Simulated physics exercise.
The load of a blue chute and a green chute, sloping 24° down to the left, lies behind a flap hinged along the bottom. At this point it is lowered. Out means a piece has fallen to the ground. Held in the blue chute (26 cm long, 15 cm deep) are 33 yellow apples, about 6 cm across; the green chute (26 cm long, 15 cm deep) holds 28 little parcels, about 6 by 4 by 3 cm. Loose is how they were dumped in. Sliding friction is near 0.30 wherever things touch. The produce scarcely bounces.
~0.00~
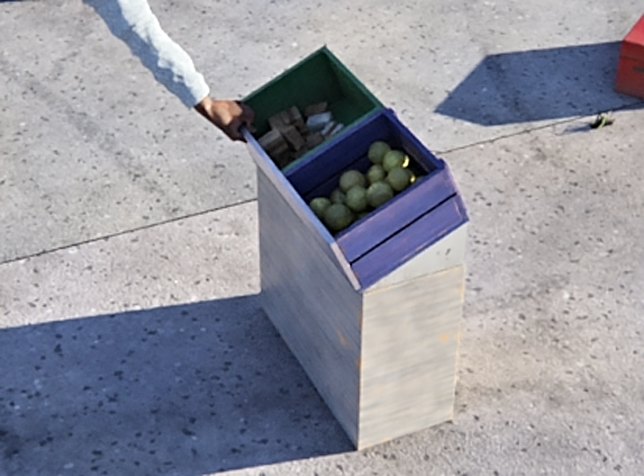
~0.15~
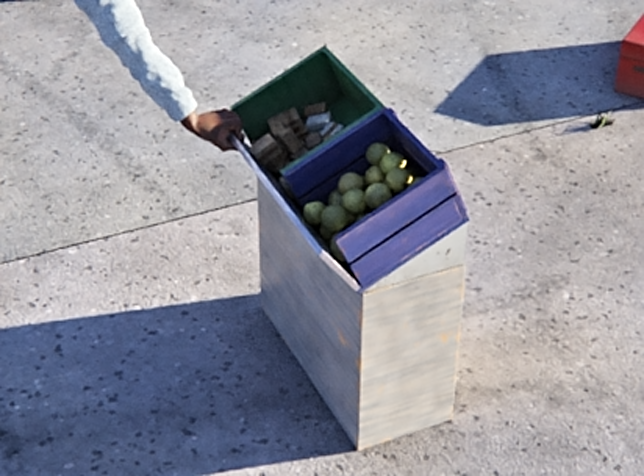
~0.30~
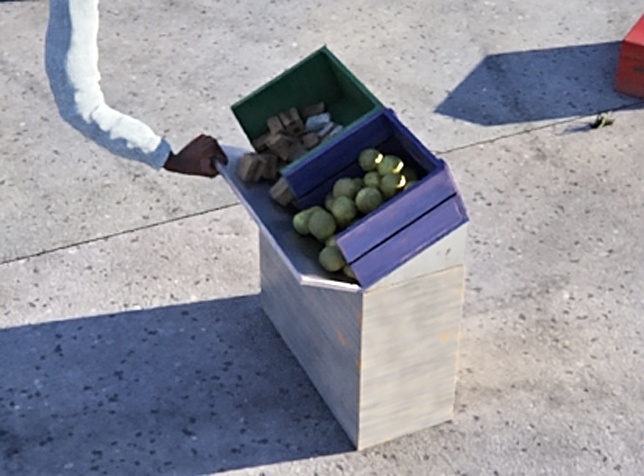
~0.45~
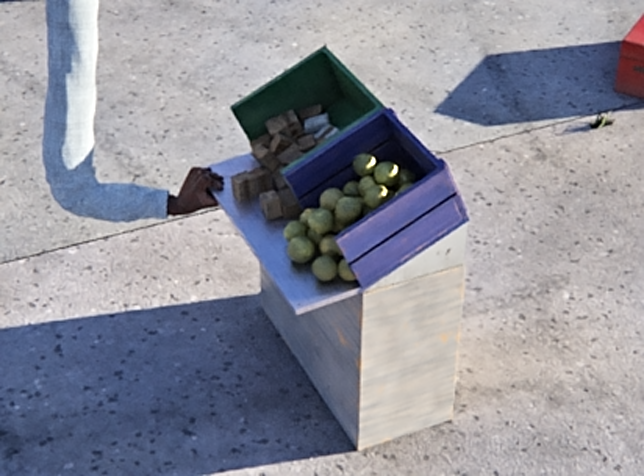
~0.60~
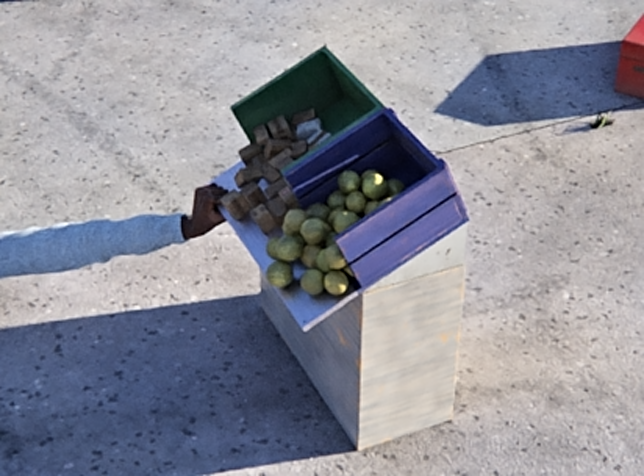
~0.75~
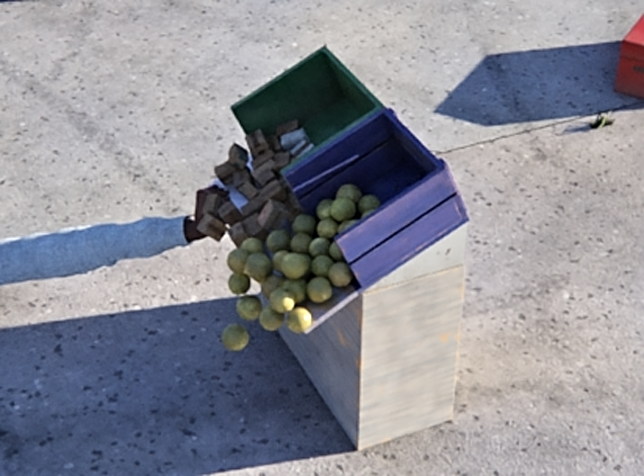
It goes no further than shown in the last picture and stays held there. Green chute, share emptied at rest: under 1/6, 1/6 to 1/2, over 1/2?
Over 1/2.
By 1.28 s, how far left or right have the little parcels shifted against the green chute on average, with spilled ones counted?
About 42 cm to the left.
After 0.83 s, the blue chute is down by 4 of 33 and the green chute has all 28.
After 0.94 s, the blue chute is down by 16 of 33 and the green chute is down by 5 of 28.
After 1.09 s, the blue chute is down by 27 of 33 and the green chute is down by 16 of 28.
When it is over (at 1.28 s), the blue chute is down by 33 of 33 and the green chute is down by 28 of 28. Asked share, 28 of 28, 100 per cent.
